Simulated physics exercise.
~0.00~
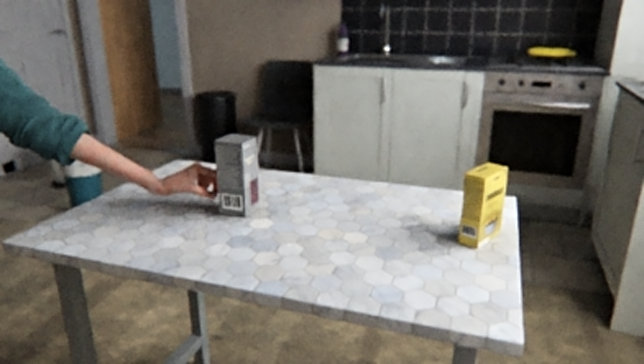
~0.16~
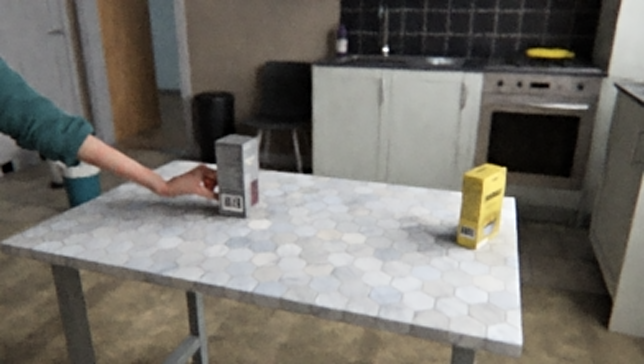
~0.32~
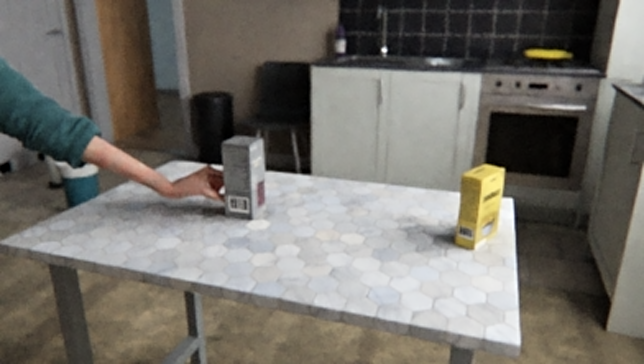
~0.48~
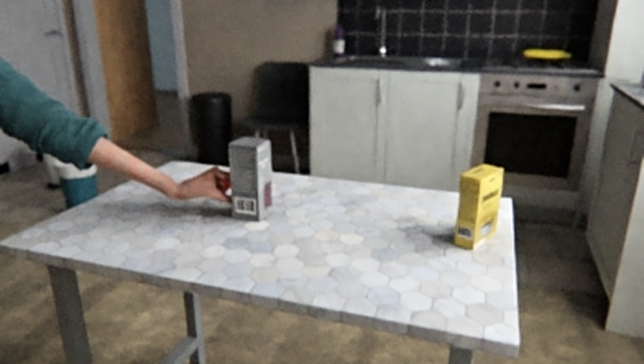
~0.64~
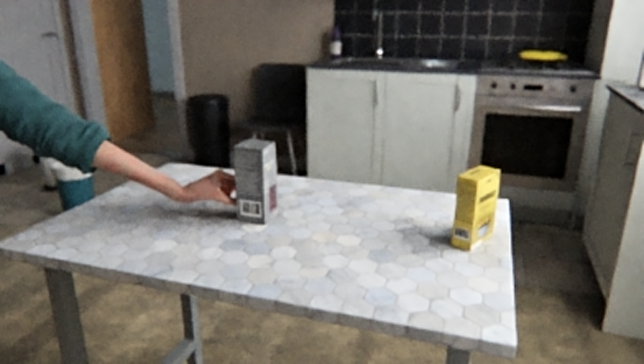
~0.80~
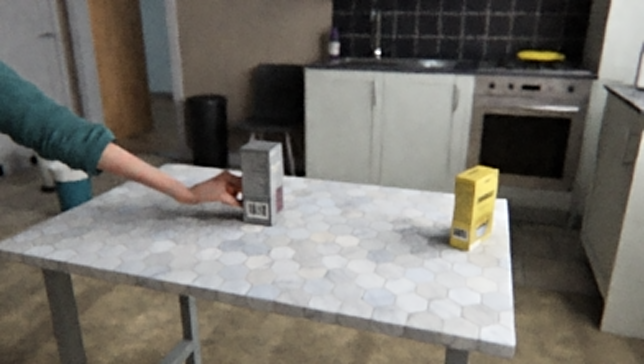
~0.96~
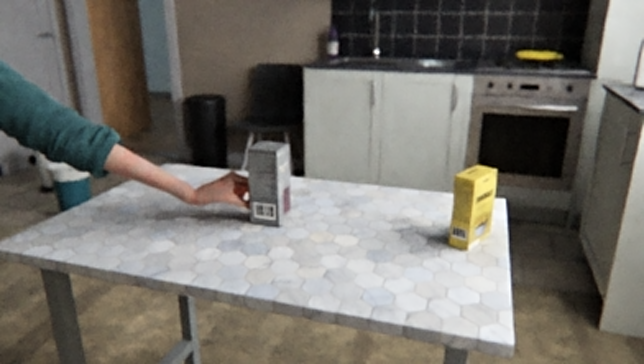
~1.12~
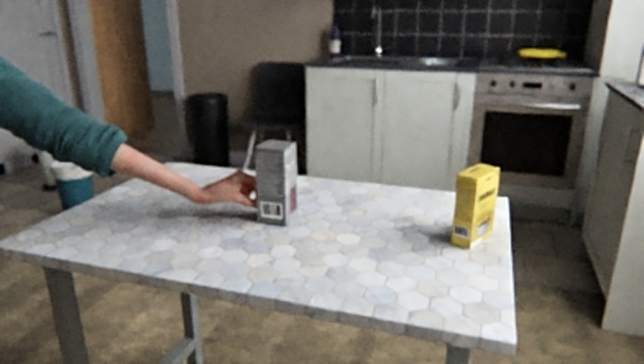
At first, a grey carton stands upright near the left side of a pale, hexagon-patterned table, with a yellow packet standing toward the right and a kitchen behind. An arm in a green sleeve reaches in from the left, its hand against the carton. The hand pushes the carton slowly to the right, and it slides a little while staying upright. The push continues steadily, carrying the carton about its own width from where it began. By the end, the carton is still standing, the hand still beside it, and the yellow packet has not moved.
